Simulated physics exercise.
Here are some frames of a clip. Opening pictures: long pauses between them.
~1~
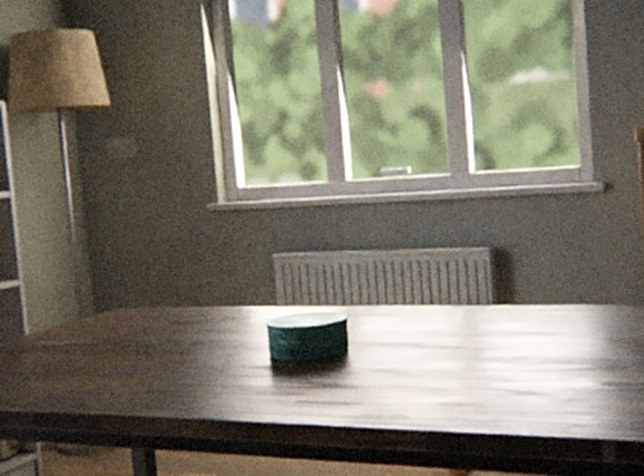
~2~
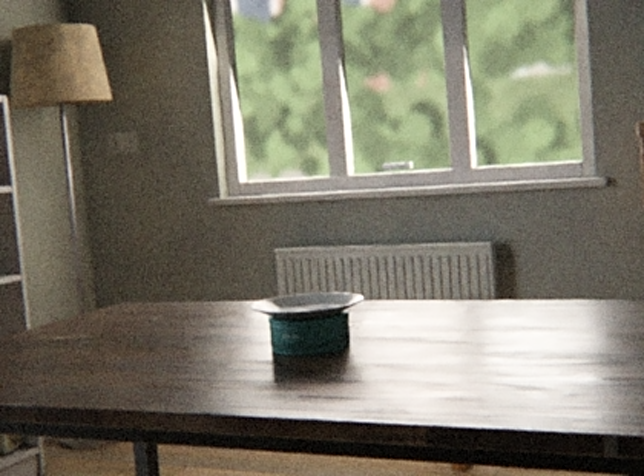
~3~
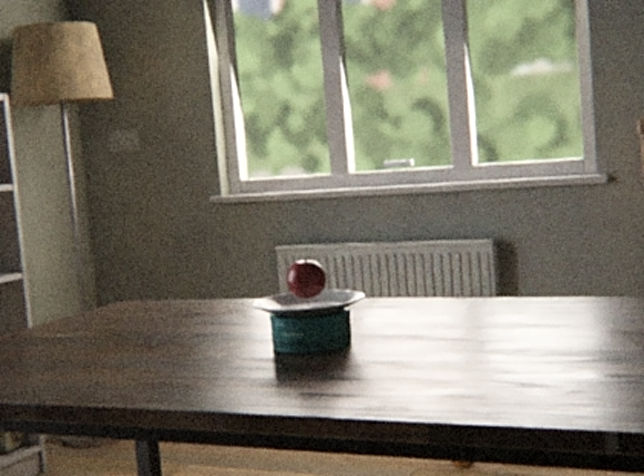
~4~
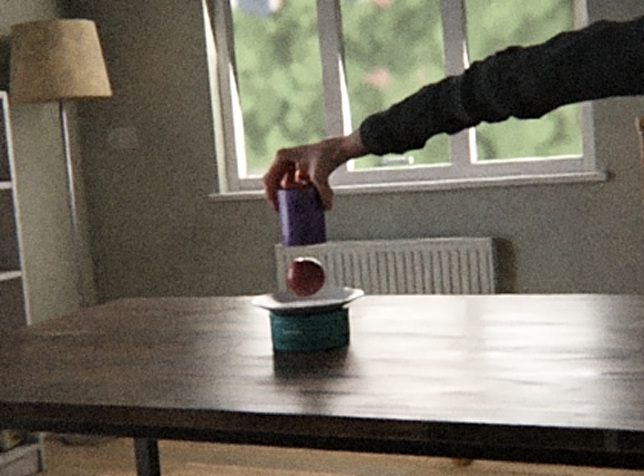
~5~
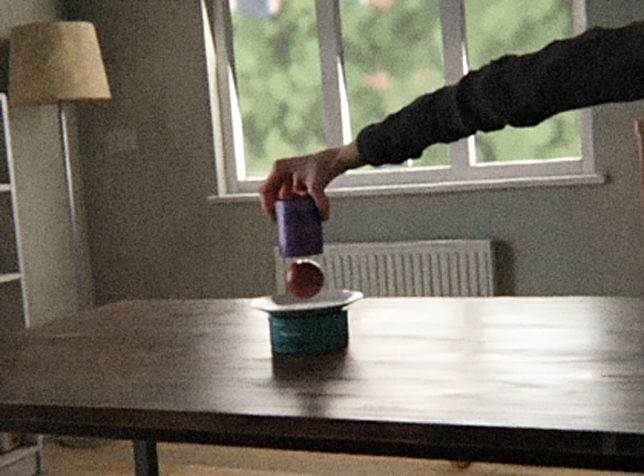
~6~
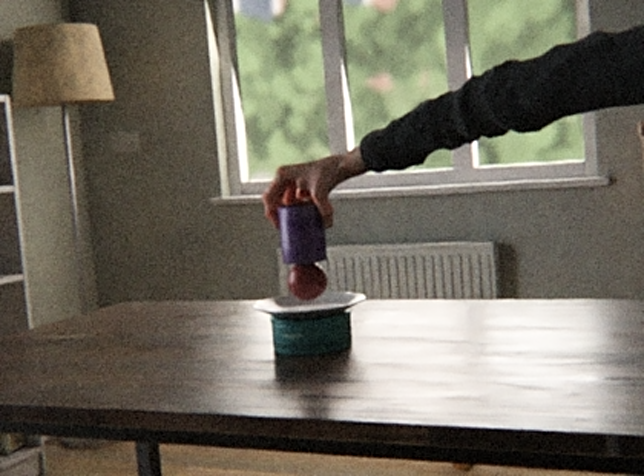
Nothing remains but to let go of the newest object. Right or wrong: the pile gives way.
Right.
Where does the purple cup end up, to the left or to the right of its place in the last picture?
It goes leftward.
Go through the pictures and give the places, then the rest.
In the first frame, the last thing is not in view yet; turquoise tub (308, 336).
In the second frame, the last thing is not in view yet; white plate (307, 307).
In the third frame, the last thing is not in view yet; red apple (307, 279).
The fourth frame shows still above its spot; purple cup (303, 216); turquoise tub (310, 326).
The fifth frame shows still above its spot; purple cup (300, 227); white plate (306, 305).
The sixth frame shows set down, still held; purple cup (303, 234); red apple (307, 281).
Then, 0.70 s past the last view, purple cup now fallen.
Then, 0.80 s past the last view, things are still on the move.
Then, 1.00 s past the last view, as before.
Finally, fallen, purple cup; the other 3 still in place. Final places as the last picture's camera would see them, purple cup near (181, 319). The pile loses its balance.
